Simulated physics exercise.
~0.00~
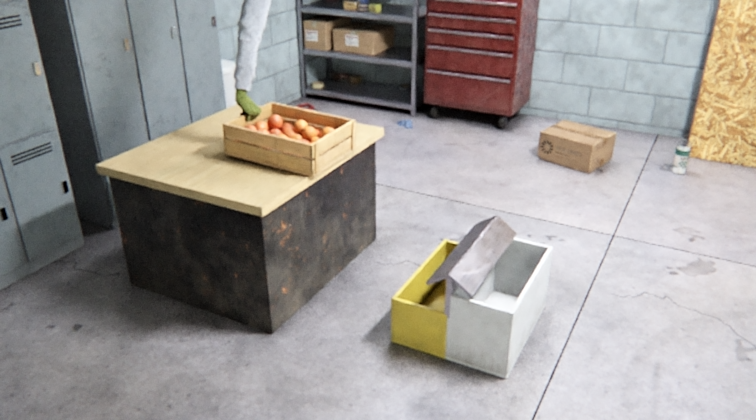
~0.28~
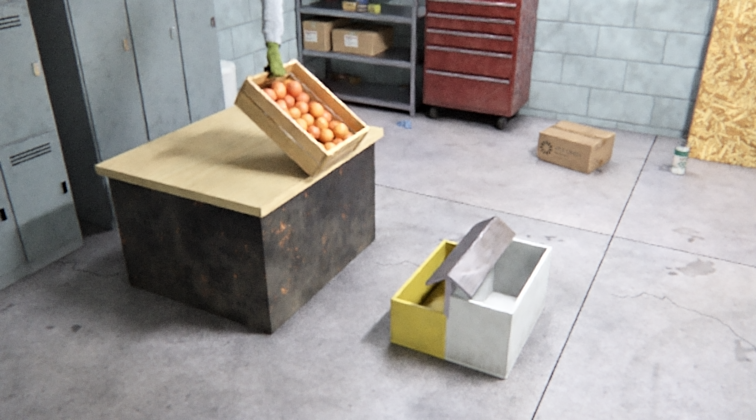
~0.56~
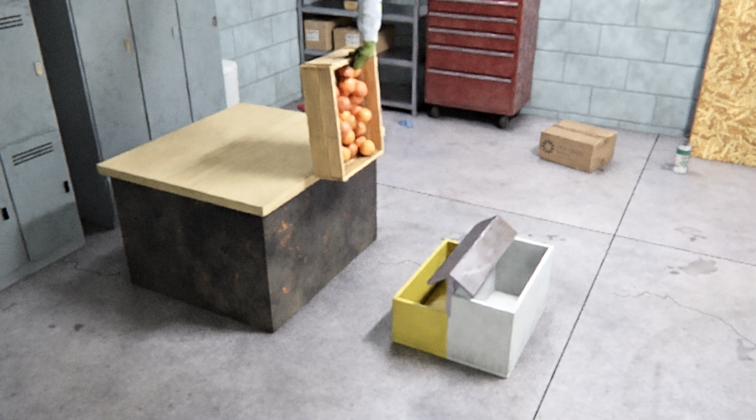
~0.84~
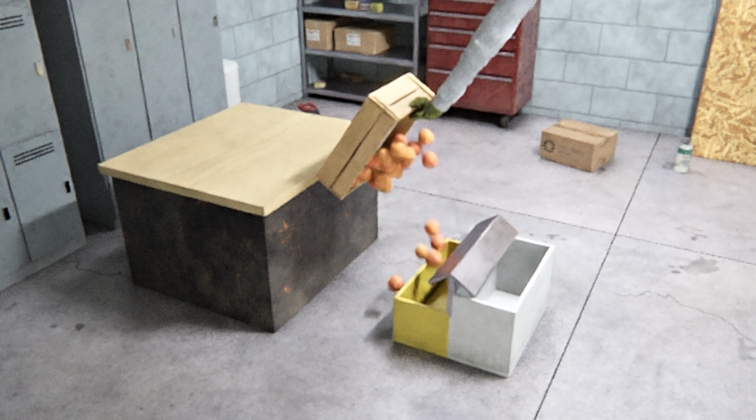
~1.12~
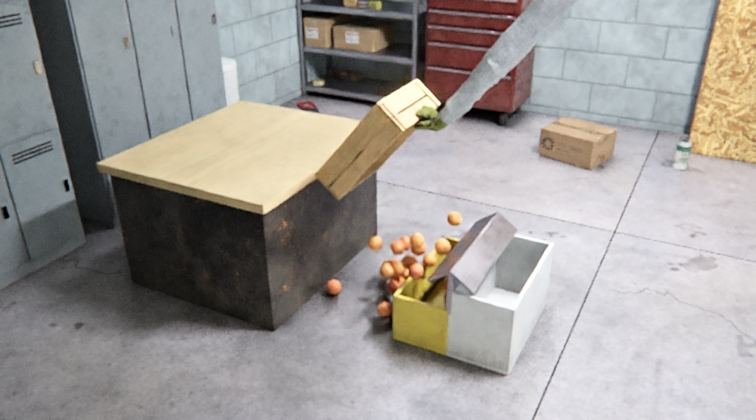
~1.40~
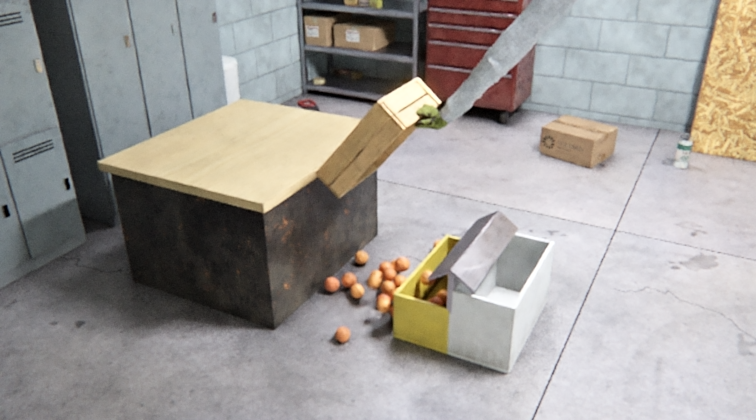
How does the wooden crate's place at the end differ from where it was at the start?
At the start the crate sits flat on top of the bench, and at the end it is further to the right, held tipped over the bench's right edge.
At the start, a wooden crate full of oranges sits on a wood-topped bench in a garage, with a green-gloved hand at its far side. The hand lifts that side, and the crate tips up toward the right until it stands on end at the bench's edge. It then tips over further, and the oranges spill out toward a yellow tote and a white tub joined below a grey roof-shaped splitter. Some drop into the yellow tote, while others hit the floor and roll beside it. At the end, the arm holds the emptied crate tilted over the edge, oranges lie in the yellow tote and on the floor to its left, and the white tub has none in view.
